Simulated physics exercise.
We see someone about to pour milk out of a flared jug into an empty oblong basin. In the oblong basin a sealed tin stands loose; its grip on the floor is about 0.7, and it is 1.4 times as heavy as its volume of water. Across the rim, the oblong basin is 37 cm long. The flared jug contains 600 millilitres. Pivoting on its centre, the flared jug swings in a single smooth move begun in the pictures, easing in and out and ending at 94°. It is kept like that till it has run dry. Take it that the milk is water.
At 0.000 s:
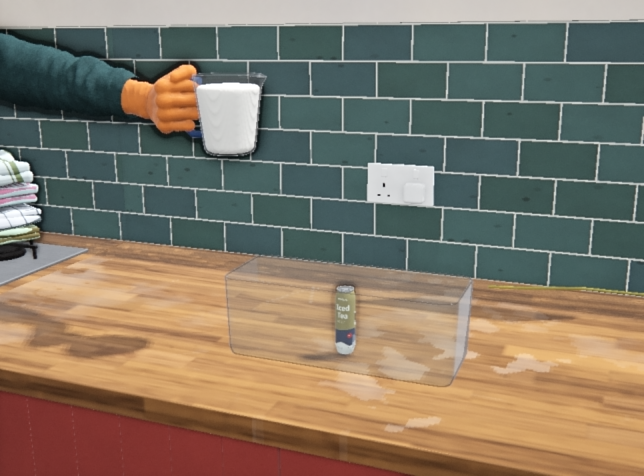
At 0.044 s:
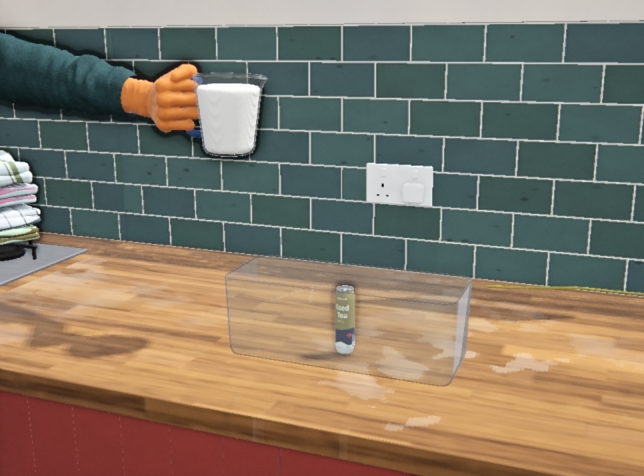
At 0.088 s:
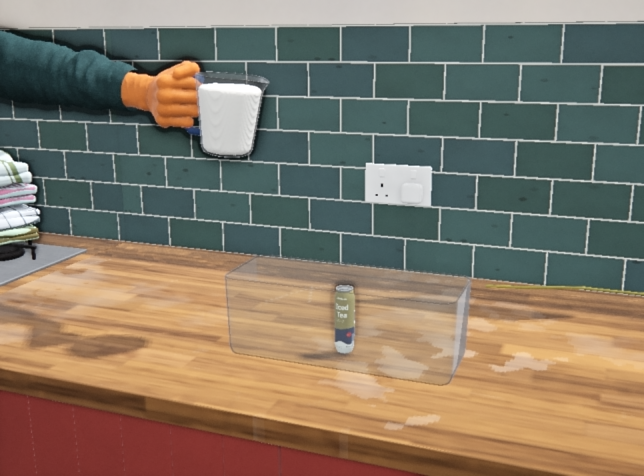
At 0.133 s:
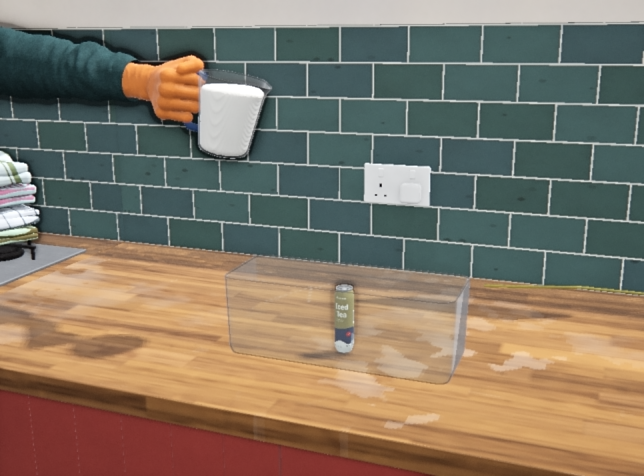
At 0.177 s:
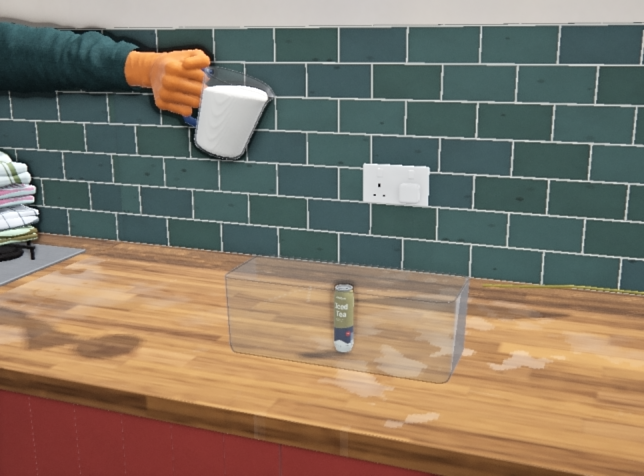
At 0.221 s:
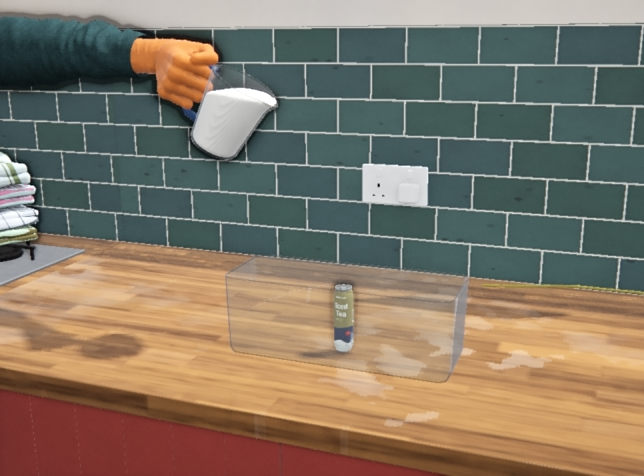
On a wooden kitchen counter, an orange-gloved hand tilting a jug of milk rightward above and left of a clear basin holding a small tin.
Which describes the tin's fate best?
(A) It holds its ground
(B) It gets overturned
It gets overturned (B).
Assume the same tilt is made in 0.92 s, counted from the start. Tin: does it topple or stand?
Then it topples.
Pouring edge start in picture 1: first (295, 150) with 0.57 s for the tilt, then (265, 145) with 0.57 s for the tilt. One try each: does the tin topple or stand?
First it falls; then it stays up.
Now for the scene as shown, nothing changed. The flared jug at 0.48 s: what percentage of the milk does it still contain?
Close to 60 percent of the liquid remains at that time.
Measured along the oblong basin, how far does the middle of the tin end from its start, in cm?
The middle of the tin ends some 9.0 cm along the basin.
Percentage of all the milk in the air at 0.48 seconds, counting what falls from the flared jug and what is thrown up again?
38 per cent.
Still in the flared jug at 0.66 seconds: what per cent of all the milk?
I'd say some 22 per cent remains.
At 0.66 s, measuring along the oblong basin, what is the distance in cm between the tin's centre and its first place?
The tin is about 2 cm from where it started.
By 0.48 s the tilt is 88° and 59 per cent is still to pour; the tin stands where it began.
By 0.66 s the tilt is 94° and 22 per cent is still to pour; the tin stands 2 cm from where it began.
By 0.86 s the tilt is 94° and 6 per cent is still to pour; the tin leans 46°.
By 1.07 s the tilt is 94° and 1 per cent is still to pour; the tin lies on its side.
At rest the tin lies on its side.
